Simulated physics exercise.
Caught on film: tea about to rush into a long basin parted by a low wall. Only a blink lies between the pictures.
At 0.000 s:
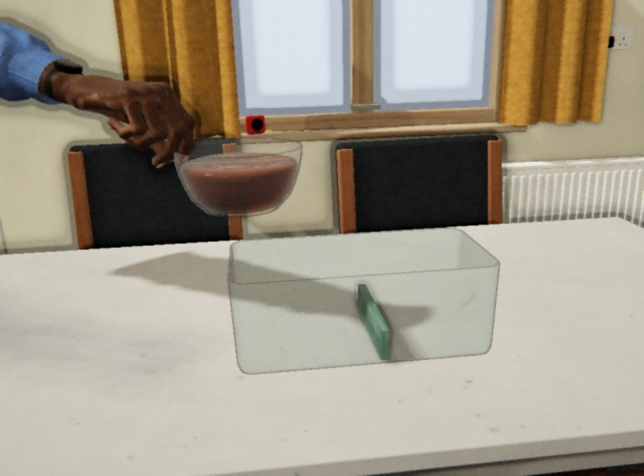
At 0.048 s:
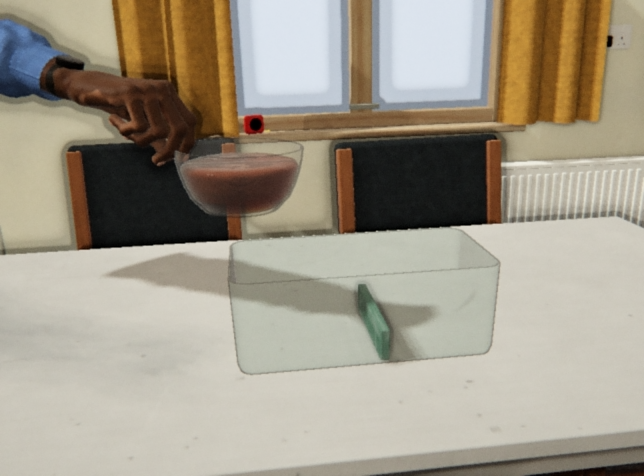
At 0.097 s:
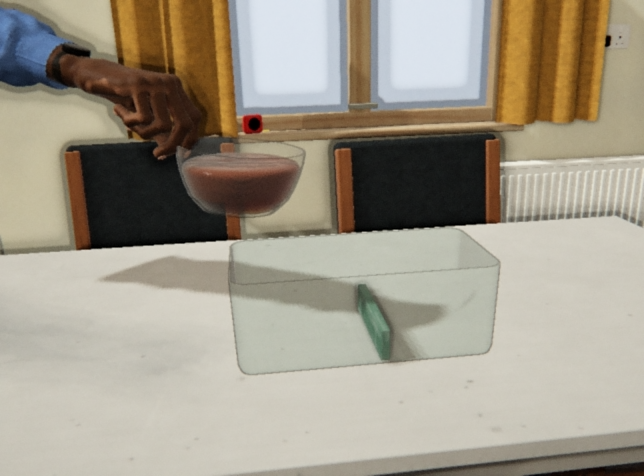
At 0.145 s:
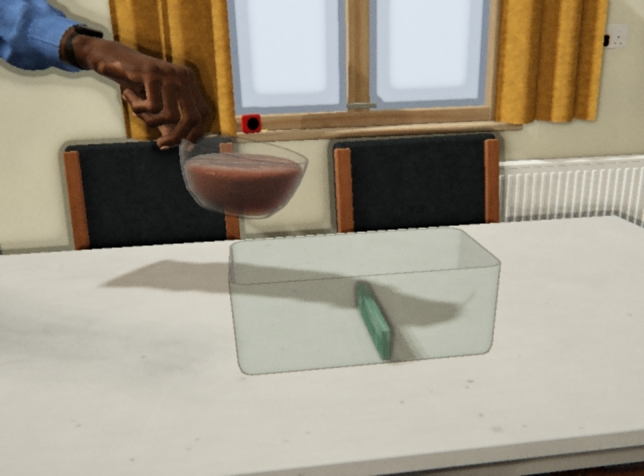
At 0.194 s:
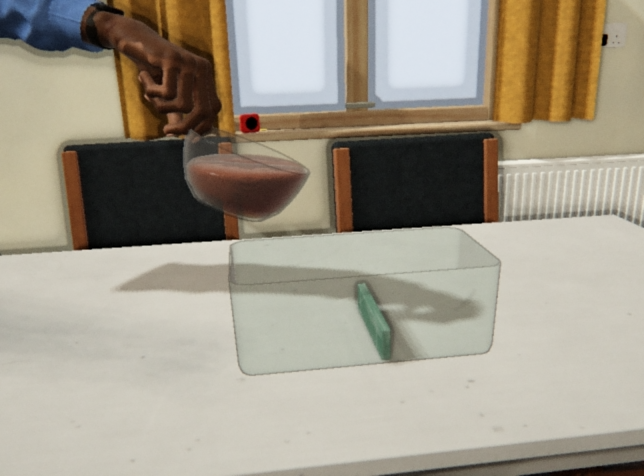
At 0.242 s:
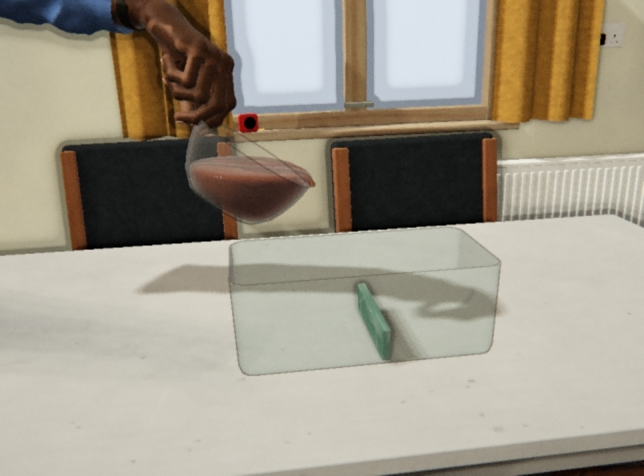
In this clip, a hand holds a clear bowl of reddish-brown liquid above a long transparent basin with a low green divider, then rises and tilts the bowl increasingly to the right, the liquid reaching its lowered edge.
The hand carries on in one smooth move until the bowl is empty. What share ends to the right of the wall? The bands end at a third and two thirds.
The share right of the wall is less than a third.
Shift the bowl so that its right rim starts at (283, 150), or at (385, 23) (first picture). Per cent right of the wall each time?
Near 15 % and 70 %.
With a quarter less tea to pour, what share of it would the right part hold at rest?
Close to 10 per cent.
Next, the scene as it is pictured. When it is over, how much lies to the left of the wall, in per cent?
About 90 per cent.
A moment on, the bowl is tipped right over and 13 per cent is still to pour, 64 is left of the wall and 0 right of it.
Next, the bowl is tipped right over and 1 per cent is still to pour, 90 is left of the wall and 4 right of it.
Then the bowl is tipped right over and 0 per cent is still to pour, 89 is left of the wall and 8 right of it.
Later the bowl is tipped right over and 0 per cent is still to pour, 89 is left of the wall and 9 right of it.
At rest 89 per cent lies left of the wall, 9 right of it and 3 outside.
